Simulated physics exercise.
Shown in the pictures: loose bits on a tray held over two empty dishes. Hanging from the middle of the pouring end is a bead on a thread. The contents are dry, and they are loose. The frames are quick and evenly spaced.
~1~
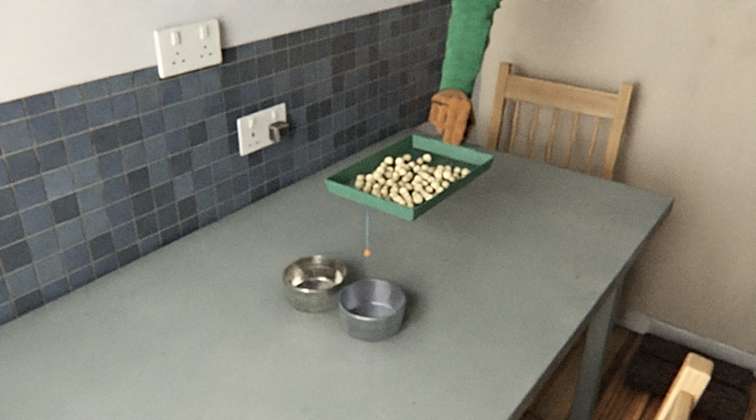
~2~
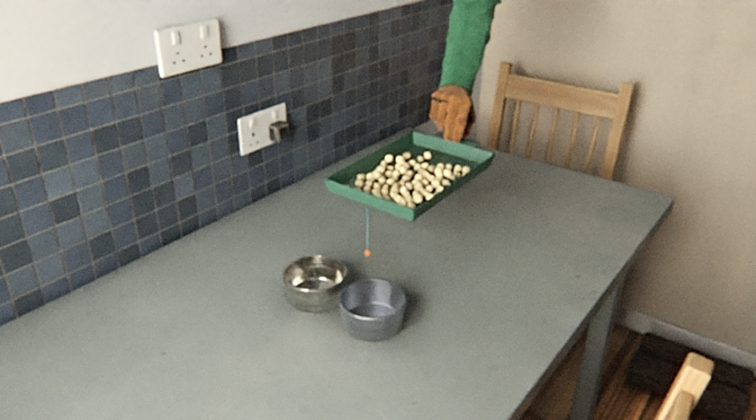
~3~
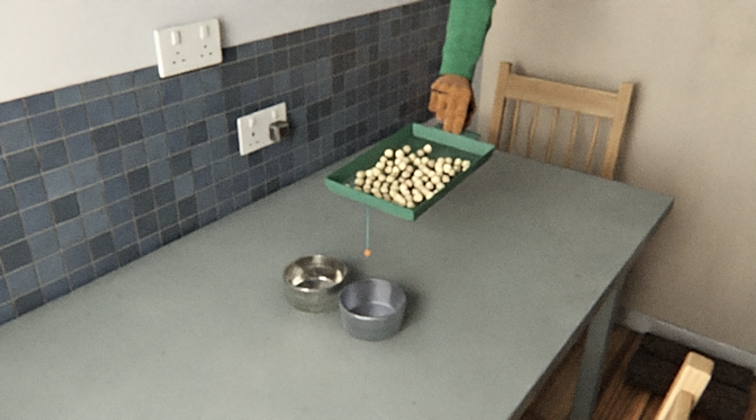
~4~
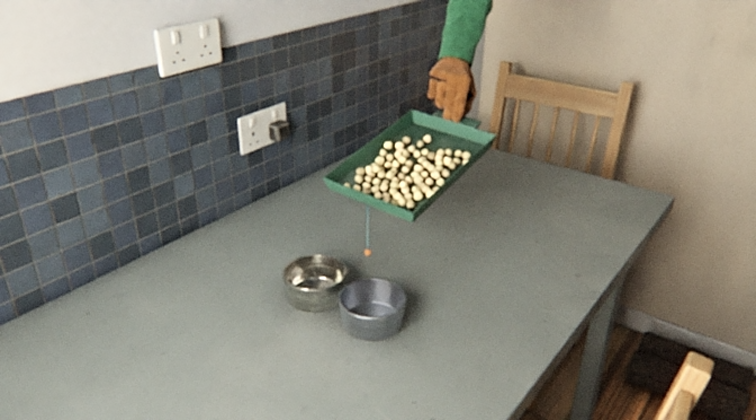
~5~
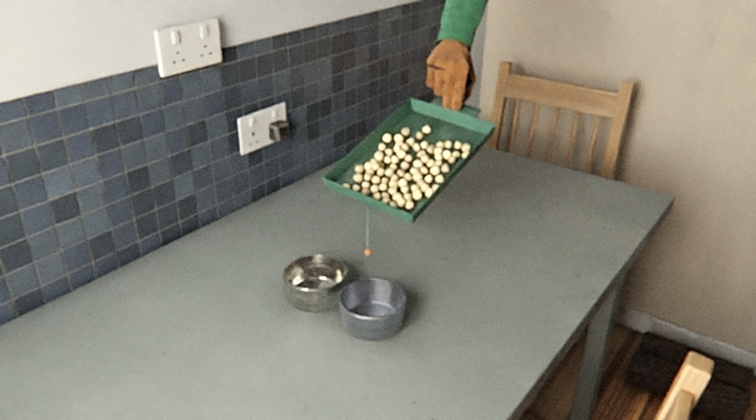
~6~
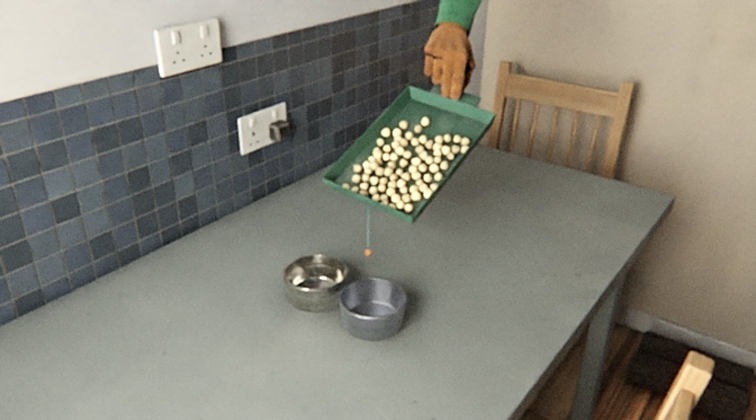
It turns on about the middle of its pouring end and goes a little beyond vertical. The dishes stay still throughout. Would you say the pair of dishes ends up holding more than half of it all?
I would say yes, more than half.
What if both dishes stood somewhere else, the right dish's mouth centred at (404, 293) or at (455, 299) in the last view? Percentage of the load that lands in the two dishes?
Roughly 70% the first time and 40% the second time.
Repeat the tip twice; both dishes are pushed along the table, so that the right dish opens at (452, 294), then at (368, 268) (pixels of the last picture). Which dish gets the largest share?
Left side first, Right side second.
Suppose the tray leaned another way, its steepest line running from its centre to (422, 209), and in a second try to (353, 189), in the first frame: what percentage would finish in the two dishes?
Lab note: Case 1 near 10 %, case 2 near 30 %.
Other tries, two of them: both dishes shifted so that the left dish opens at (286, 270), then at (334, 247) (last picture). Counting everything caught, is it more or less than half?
The first time it's lower than half, the second time lower than half.
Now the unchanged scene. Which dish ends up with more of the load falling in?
That's going to be the right-positioned one.
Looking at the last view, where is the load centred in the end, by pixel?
About pixel (368, 312).
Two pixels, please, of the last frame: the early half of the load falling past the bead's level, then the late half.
(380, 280), then (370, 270).
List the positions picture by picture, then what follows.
The first frame shows corners of the pouring end near (329, 179) and (413, 207), level; middle of the load near (402, 185), macadamia nuts; left dish near (294, 296); right dish near (352, 324); bead on its thread near (367, 253).
The second frame shows corners of the pouring end near (329, 178) and (413, 207), level; middle of the load near (402, 184).
The third frame shows corners of the pouring end near (329, 178) and (412, 208), tipped barely, lowest at the right corner; middle of the load near (402, 181).
The fourth frame shows corners of the pouring end near (328, 177) and (412, 210), tipped a little, lowest at the right corner; middle of the load near (402, 177).
The fifth frame shows corners of the pouring end near (327, 177) and (411, 212), tipped clearly, lowest at the right corner; middle of the load near (401, 174).
The sixth frame shows corners of the pouring end near (326, 177) and (411, 214), tipped clearly, lowest at the right corner; middle of the load near (400, 172), near two thirds on the move; left dish near (295, 295); right dish near (353, 323).
Shortly afterwards, tray tipped steeply; the whole lot on the tray.
Next, tray tipped past a quarter turn; the bulk on the tray; only a few in the right dish; only a few in the left dish; near a quarter in the air.
Some moments later, tray tipped past a quarter turn; near half in the right dish; near a quarter in the left dish; near a third outside both.
In the end, tray tipped past a quarter turn; near half in the right dish; near a quarter in the left dish; near a third outside both.
